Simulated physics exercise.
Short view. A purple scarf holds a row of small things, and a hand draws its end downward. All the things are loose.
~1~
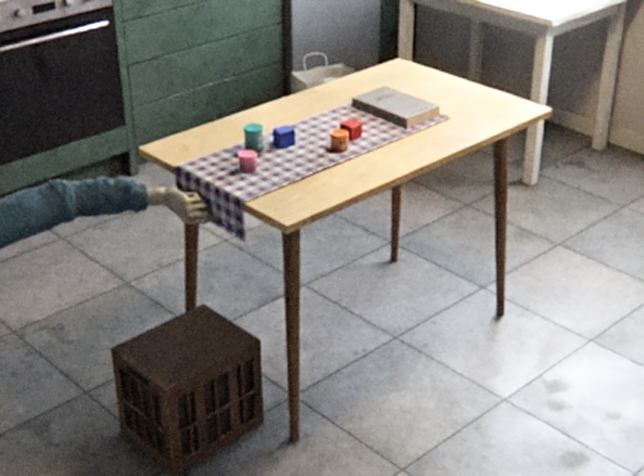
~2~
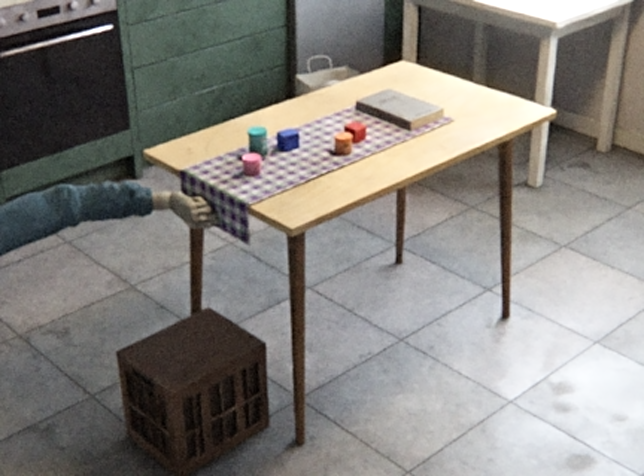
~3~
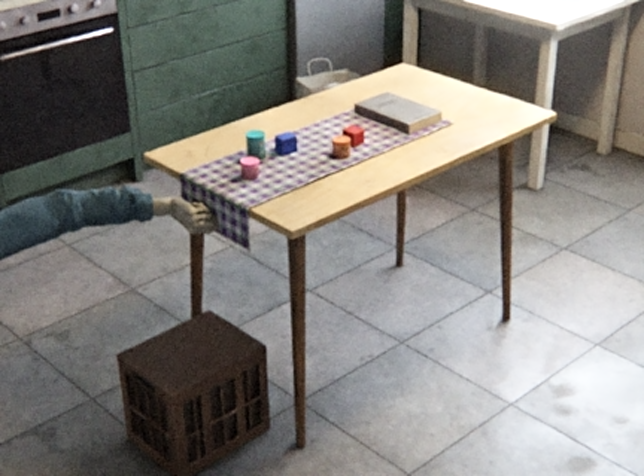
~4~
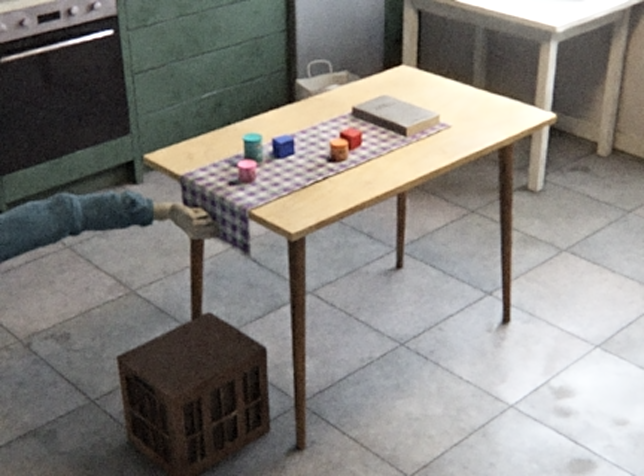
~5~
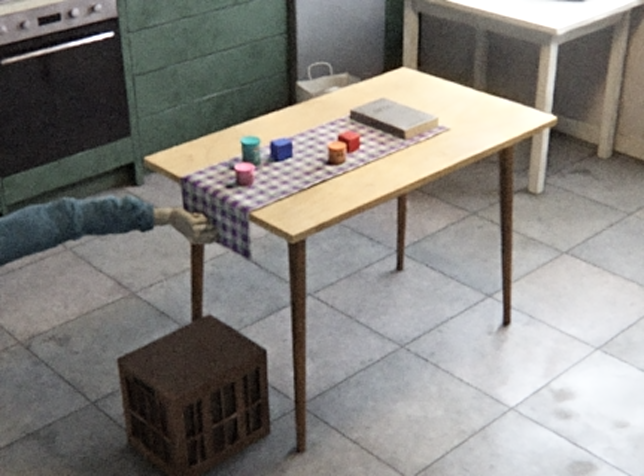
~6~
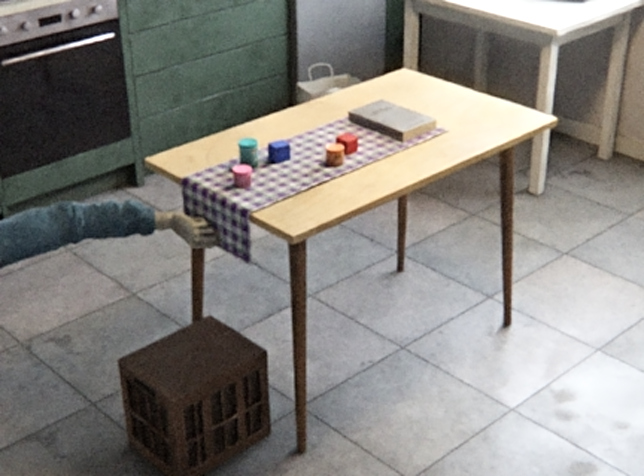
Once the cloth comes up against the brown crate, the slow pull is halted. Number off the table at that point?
The tally of dropped things is three.
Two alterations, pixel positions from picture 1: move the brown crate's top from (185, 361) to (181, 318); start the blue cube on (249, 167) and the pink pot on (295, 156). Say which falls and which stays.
The blue cube is lost; the pink pot stays put.
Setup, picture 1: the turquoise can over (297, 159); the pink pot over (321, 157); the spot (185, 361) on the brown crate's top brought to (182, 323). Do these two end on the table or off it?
Outcome for the turquoise can: It stays. Outcome for the pink pot: It stays.
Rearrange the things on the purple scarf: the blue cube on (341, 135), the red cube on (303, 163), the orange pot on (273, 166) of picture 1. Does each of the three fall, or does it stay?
Here's how it goes: The blue cube makes it through, the red cube ends up down, and the orange pot ends up down.
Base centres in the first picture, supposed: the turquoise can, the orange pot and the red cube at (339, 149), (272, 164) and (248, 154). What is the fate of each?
As for the turquoise can, it stays aboard; the orange pot goes off; the red cube goes off.
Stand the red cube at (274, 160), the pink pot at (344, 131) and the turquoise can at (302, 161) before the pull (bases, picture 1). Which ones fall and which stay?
Looking at each one, the red cube drops away, the pink pot remains in position and the turquoise can drops away.
Early on, hem near (219, 313); pink pot and turquoise can gone.
Midway, hem on the crate; pink pot, turquoise can and blue cube gone.
Finally, hem on the crate; pink pot, turquoise can and blue cube gone. The answer is three.
